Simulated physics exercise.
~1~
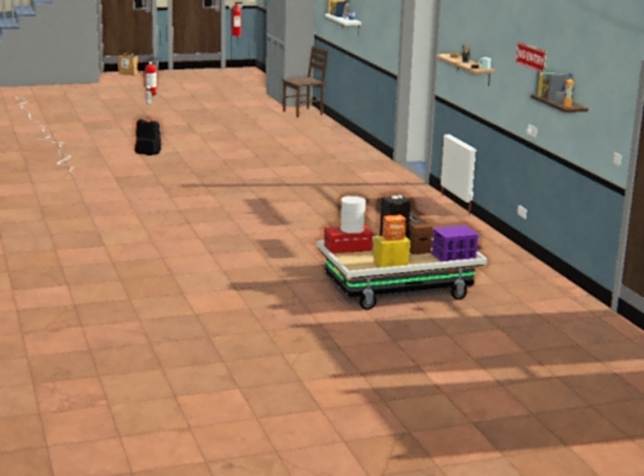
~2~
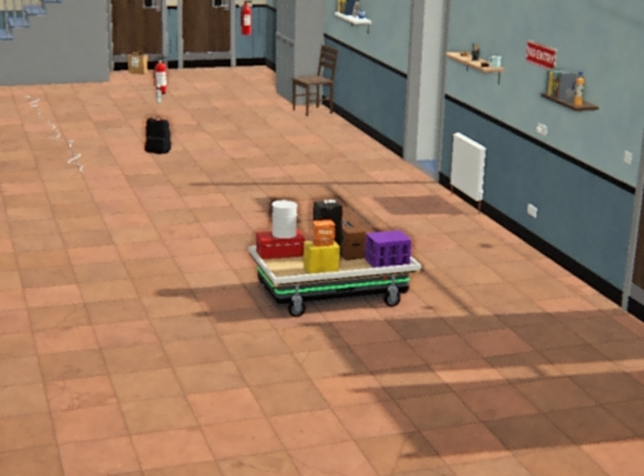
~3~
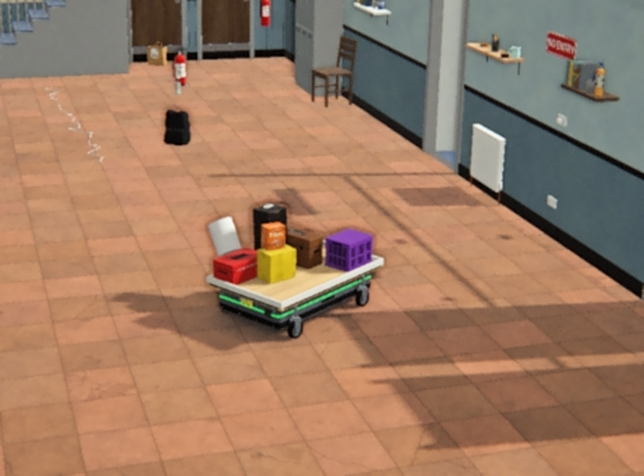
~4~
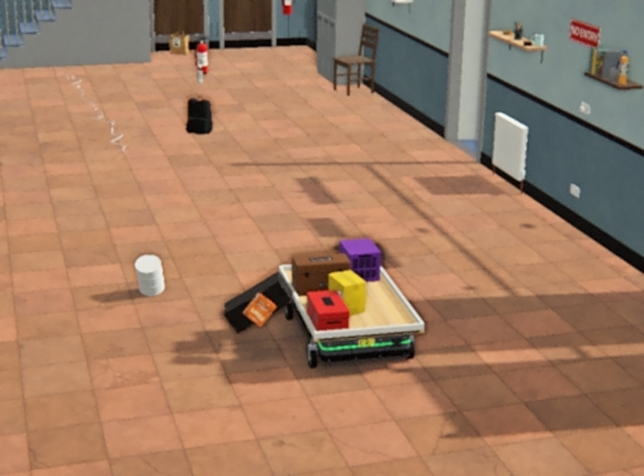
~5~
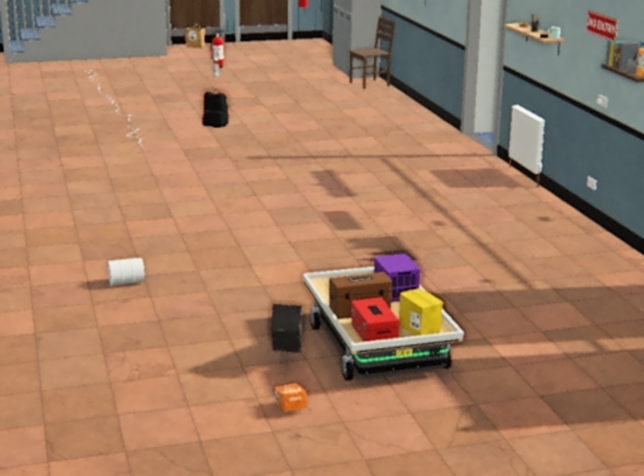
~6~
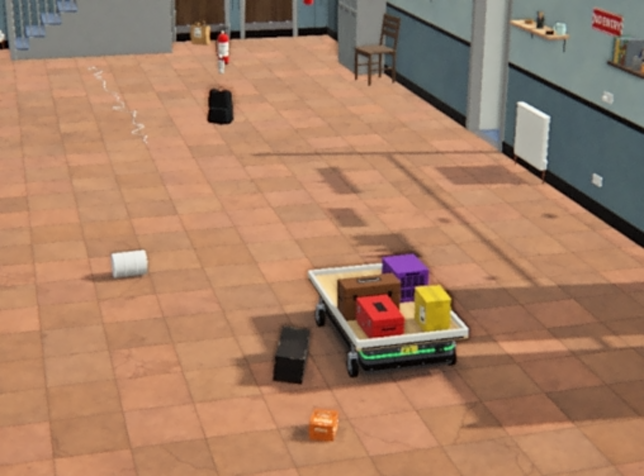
A flat wheeled cart stacked with boxes and containers rolls left across the orange tiled floor of a large hall, seen from above, with blue walls, shelves and a chair beyond. Red, yellow, orange, black, brown and purple items and a white canister ride on its low-rimmed deck. As the cart swings round toward the viewer, the canister tips and falls off to the left. The black and orange boxes then tumble over the side together. The cart stops at lower right, still carrying the red, yellow, brown and purple items, while the fallen ones lie scattered.
